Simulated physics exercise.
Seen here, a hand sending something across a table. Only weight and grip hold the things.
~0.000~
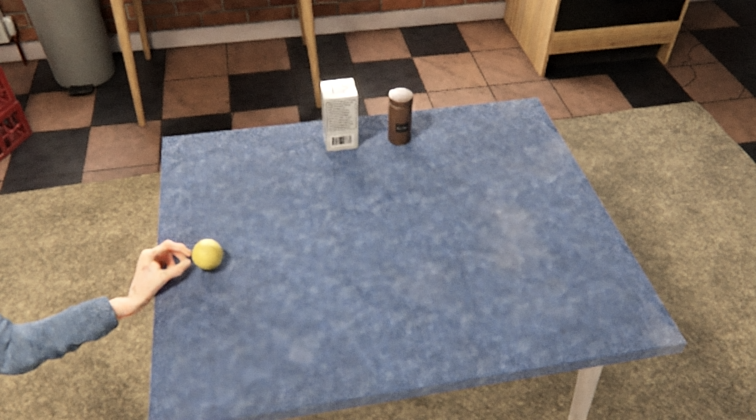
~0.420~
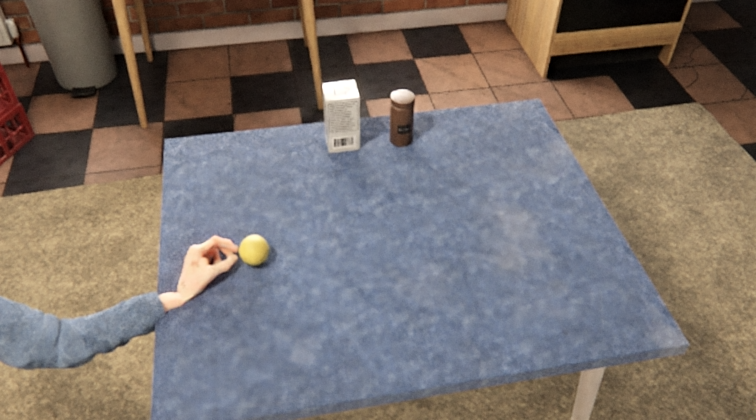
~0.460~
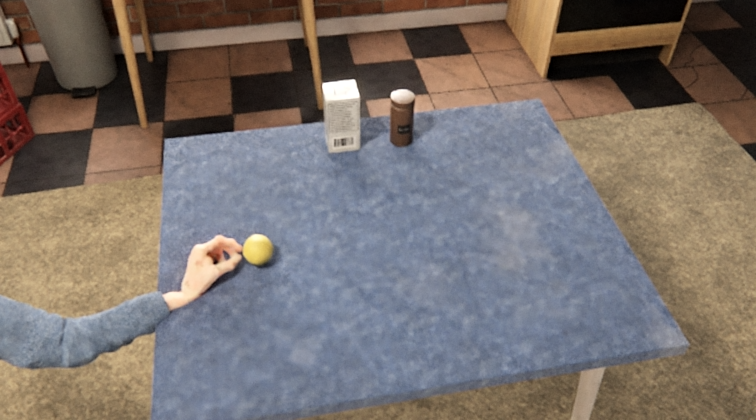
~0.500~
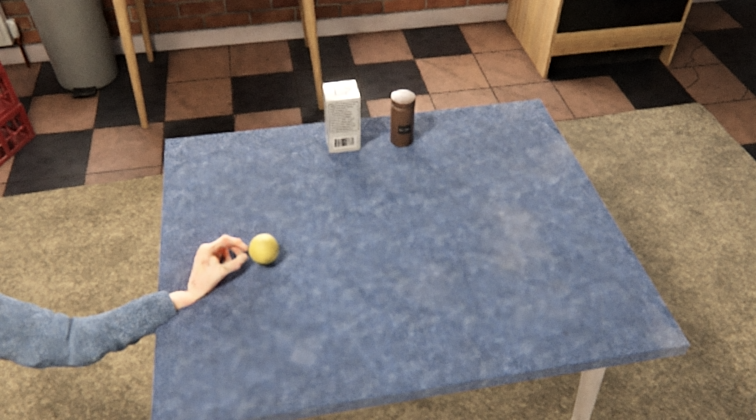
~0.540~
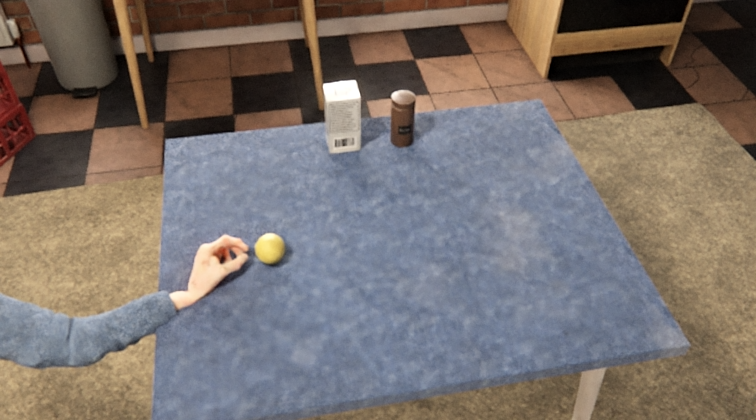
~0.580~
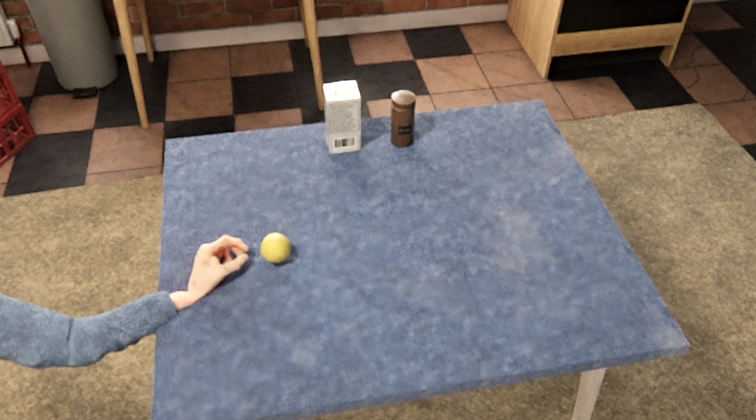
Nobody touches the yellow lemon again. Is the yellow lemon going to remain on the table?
The yellow lemon stays on the table.
After 0.68 s, yellow lemon rolled about its own width near (287, 247).
After 0.78 s, yellow lemon rolled about its own width near (296, 246).
After 0.88 s, yellow lemon rolled about its own width near (301, 245).
After 1.08 s, yellow lemon rolled about its own width near (303, 245).
At rest (1.4 s), moved from the start, yellow lemon. Seen from the same camera at the end, yellow lemon near (303, 245).
